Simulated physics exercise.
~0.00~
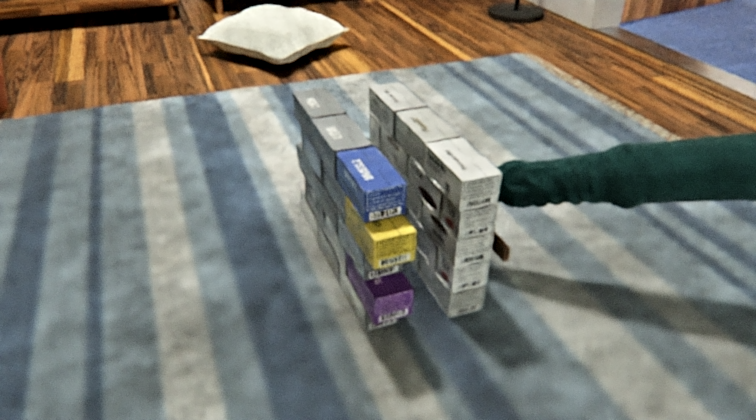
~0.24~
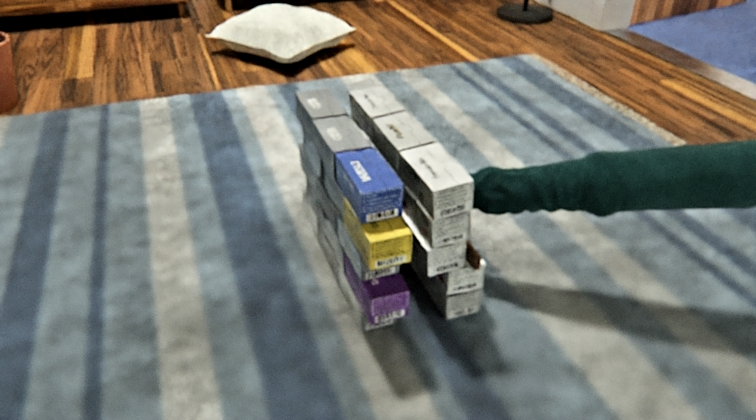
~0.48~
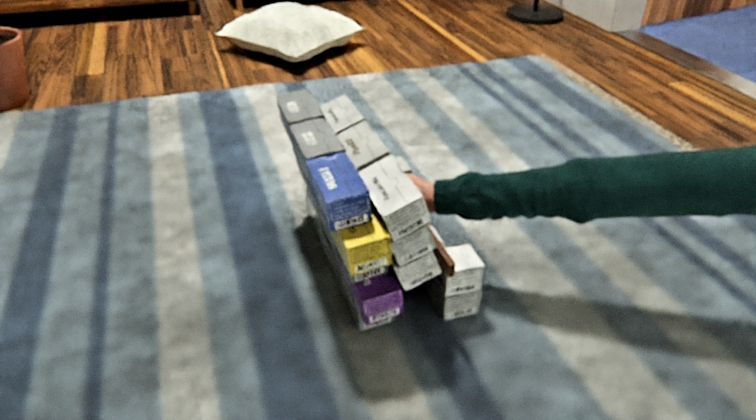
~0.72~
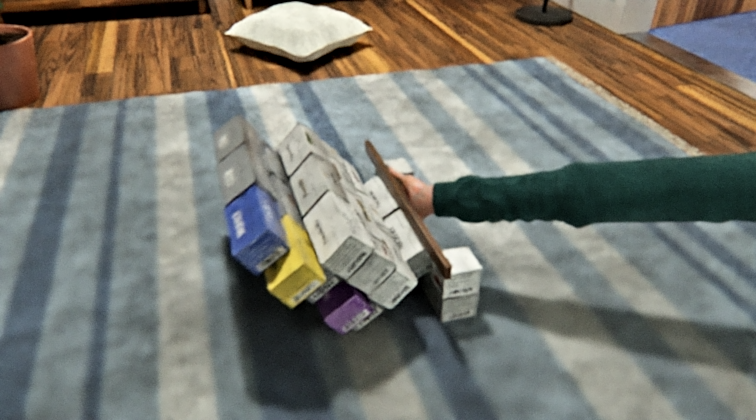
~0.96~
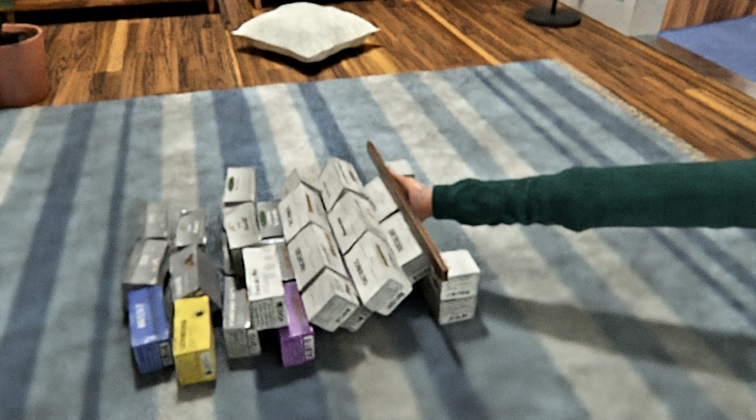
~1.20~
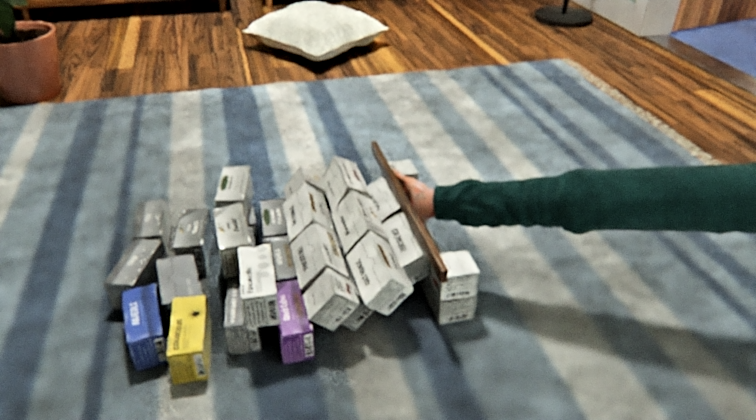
A flat wooden board, held by a green-sleeved arm, pushed leftward into two close-set walls of small boxes, tipping most of them over until the blue, yellow and purple ones lay on the striped rug, while a short stack stayed standing at the right.
